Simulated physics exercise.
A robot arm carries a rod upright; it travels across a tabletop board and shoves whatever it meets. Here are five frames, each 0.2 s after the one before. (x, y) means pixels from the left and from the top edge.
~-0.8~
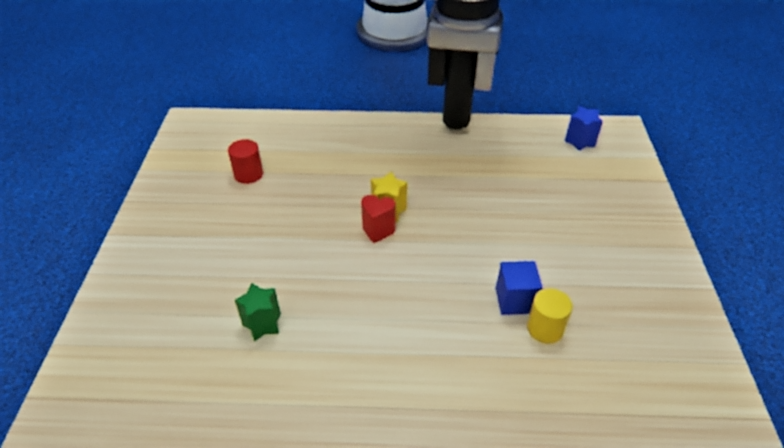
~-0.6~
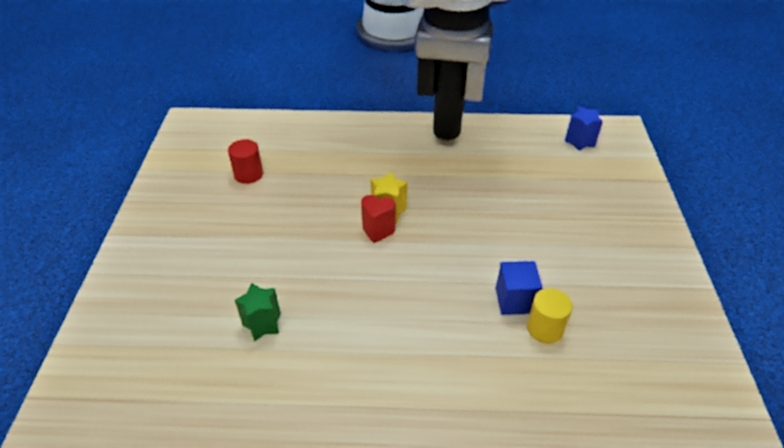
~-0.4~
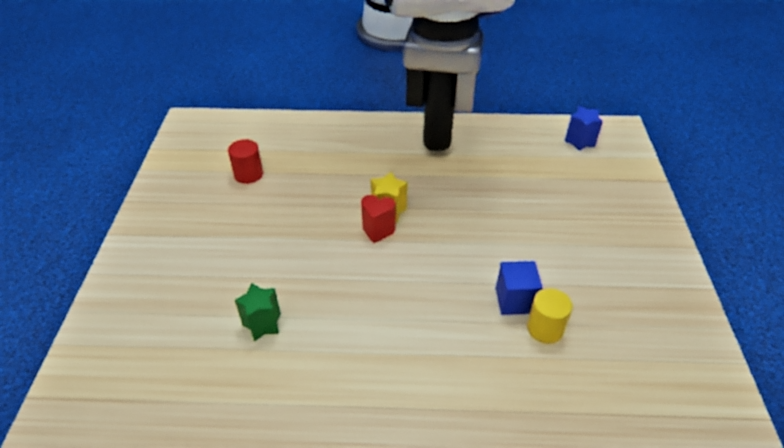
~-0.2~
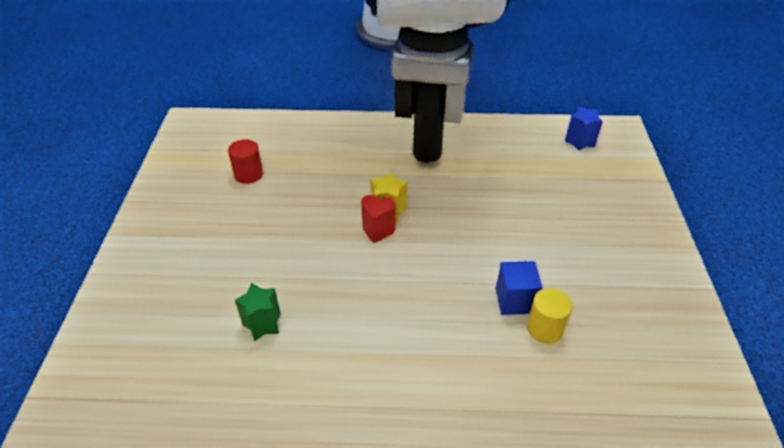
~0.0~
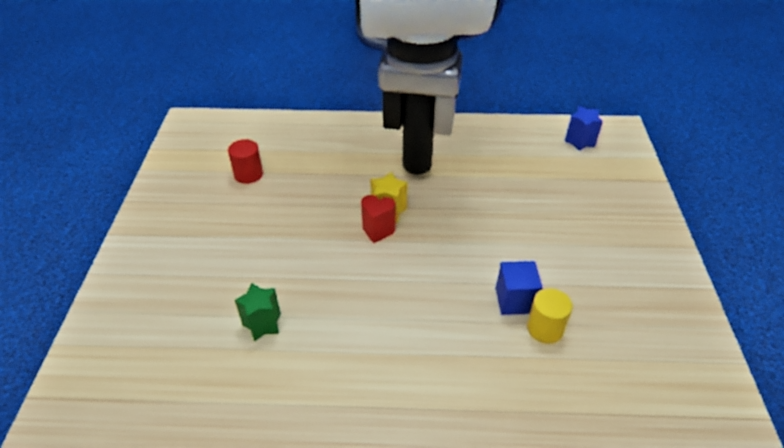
A robot arm moves its black rod down and left over a board of colored blocks.
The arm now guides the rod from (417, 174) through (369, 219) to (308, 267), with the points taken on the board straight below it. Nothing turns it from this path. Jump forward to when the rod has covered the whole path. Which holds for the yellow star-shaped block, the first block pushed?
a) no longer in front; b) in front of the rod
Letter a.
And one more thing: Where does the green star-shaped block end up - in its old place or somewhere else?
Right where it was.
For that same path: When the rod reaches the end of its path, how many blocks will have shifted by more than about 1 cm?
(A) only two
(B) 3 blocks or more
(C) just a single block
The correct letter is A.
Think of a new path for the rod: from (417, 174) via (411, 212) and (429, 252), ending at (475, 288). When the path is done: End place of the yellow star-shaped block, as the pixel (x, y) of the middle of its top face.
(382, 198)
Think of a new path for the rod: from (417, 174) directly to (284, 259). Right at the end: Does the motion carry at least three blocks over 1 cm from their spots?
No, I don't think so.
The first path, step by step. One third of the way, rod at (386, 196); red heart at (371, 216), turned 30° anticlockwise; yellow star-shaped block at (374, 196), turned 20° anticlockwise.
Two thirds of the way, rod at (349, 227); red heart at (358, 251), turned 60° anticlockwise; yellow star-shaped block at (348, 231), turned 45° anticlockwise.
At the end, rod at (307, 259); green star-shaped block not moved; red heart at (361, 263), turned 90° anticlockwise; yellow star-shaped block at (333, 253), turned 100° anticlockwise.
